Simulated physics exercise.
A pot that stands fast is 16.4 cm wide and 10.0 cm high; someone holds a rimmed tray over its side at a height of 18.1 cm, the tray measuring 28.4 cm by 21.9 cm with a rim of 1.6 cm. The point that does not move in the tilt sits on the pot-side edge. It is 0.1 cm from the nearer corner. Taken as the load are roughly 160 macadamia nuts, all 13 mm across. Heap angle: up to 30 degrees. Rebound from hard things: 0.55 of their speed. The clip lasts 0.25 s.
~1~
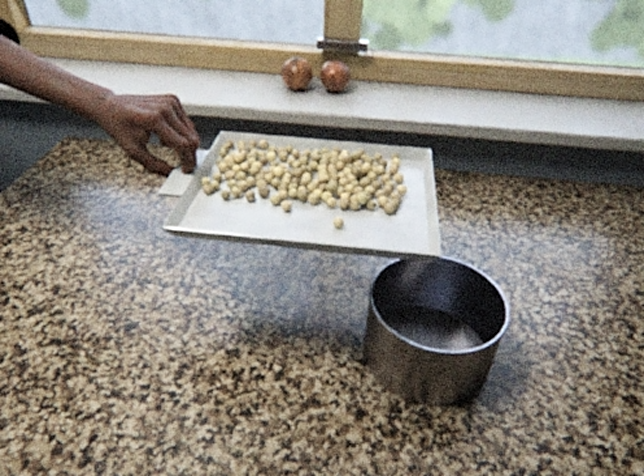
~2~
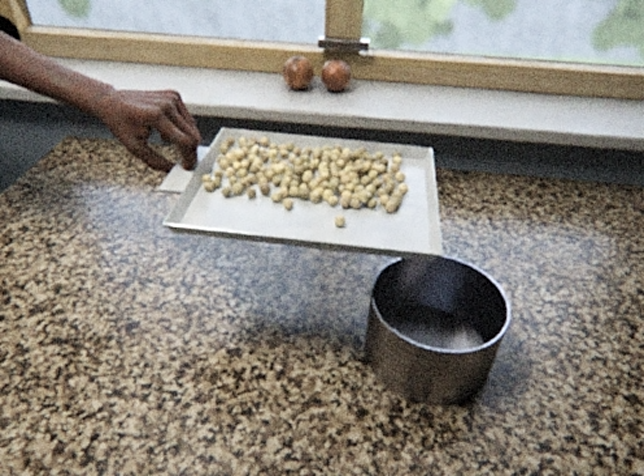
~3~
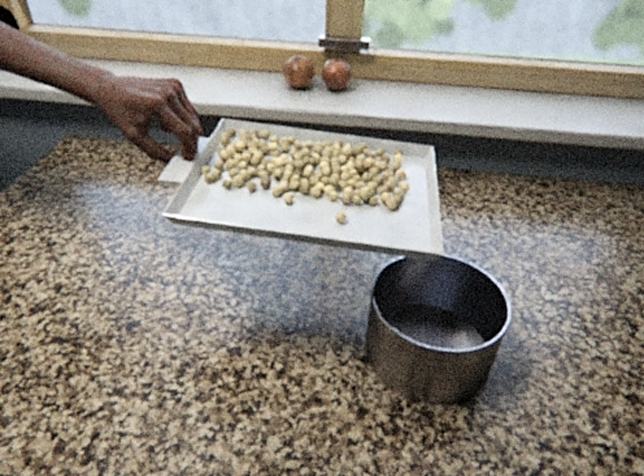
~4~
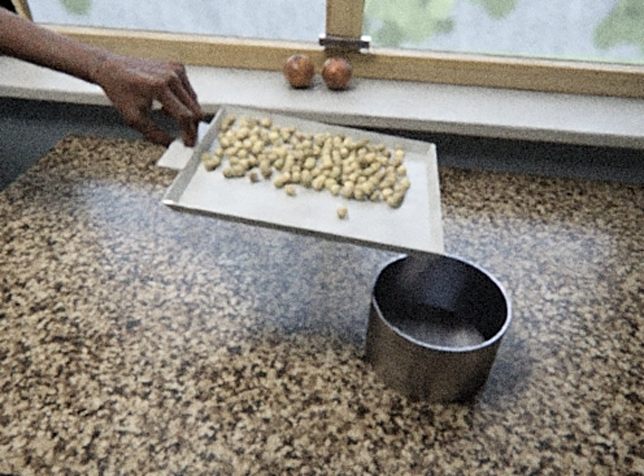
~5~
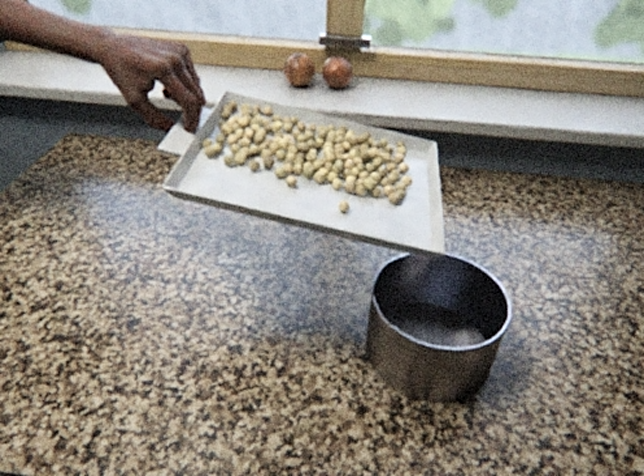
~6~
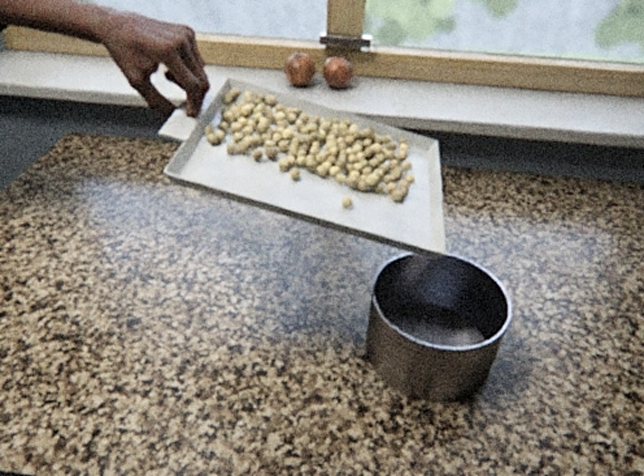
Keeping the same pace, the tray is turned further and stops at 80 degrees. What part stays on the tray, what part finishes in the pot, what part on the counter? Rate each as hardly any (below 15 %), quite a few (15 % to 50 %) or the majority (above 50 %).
I would put it this way: Left on the tray: Hardly any, pot: The majority, counter: Quite a few.
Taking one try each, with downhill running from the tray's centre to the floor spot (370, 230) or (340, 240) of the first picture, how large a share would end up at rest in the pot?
Estimate: Some 60 % and some 30 % respectively.
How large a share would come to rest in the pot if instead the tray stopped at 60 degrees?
Share in the pot: Around 50 %.
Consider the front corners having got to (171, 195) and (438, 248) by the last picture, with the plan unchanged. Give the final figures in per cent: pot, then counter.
Pot 45 % / counter 55 %.
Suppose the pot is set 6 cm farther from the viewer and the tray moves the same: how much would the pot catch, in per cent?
Roughly 60 per cent.
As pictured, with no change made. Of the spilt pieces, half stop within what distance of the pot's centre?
Roughly 18 cm from the centre.
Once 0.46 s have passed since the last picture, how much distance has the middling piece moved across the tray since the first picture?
By then it sits near 12 cm from where it began.
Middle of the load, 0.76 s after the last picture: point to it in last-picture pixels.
At that moment the load's centre is around (462, 230).
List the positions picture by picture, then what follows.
The first frame shows tray tilt 0 degrees, front corners at (171, 223) and (433, 249); middle of the pieces at (308, 171); pot at (438, 299).
The second frame shows tray tilt 1 degrees, front corners at (172, 220) and (434, 249); middle of the pieces at (309, 169).
The third frame shows tray tilt 3 degrees, front corners at (172, 211) and (436, 248), lowest corner right front; middle of the pieces at (310, 163).
The fourth frame shows tray tilt 6 degrees, front corners at (172, 198) and (437, 248), lowest corner right front; middle of the pieces at (311, 155).
The fifth frame shows tray tilt 10 degrees, front corners at (173, 184) and (438, 247), lowest corner right front; middle of the pieces at (313, 147).
The sixth frame shows tray tilt 14 degrees, front corners at (174, 170) and (439, 247), lowest corner right front; middle of the pieces at (316, 139); pot at (440, 295).
Then, 0.46 s after the last picture, tilt 45 degrees; the tray holds 95 %, the pot 0 %.
Then, 0.76 s after the last picture, tilt 66 degrees; the tray holds 40 %, the pot 25 %.
Then, 1.16 s after the last picture, tilt 80 degrees; the tray holds 0 %, the pot 60 %.
In the end, tray 0 %, pot 60 %, counter 40 %.
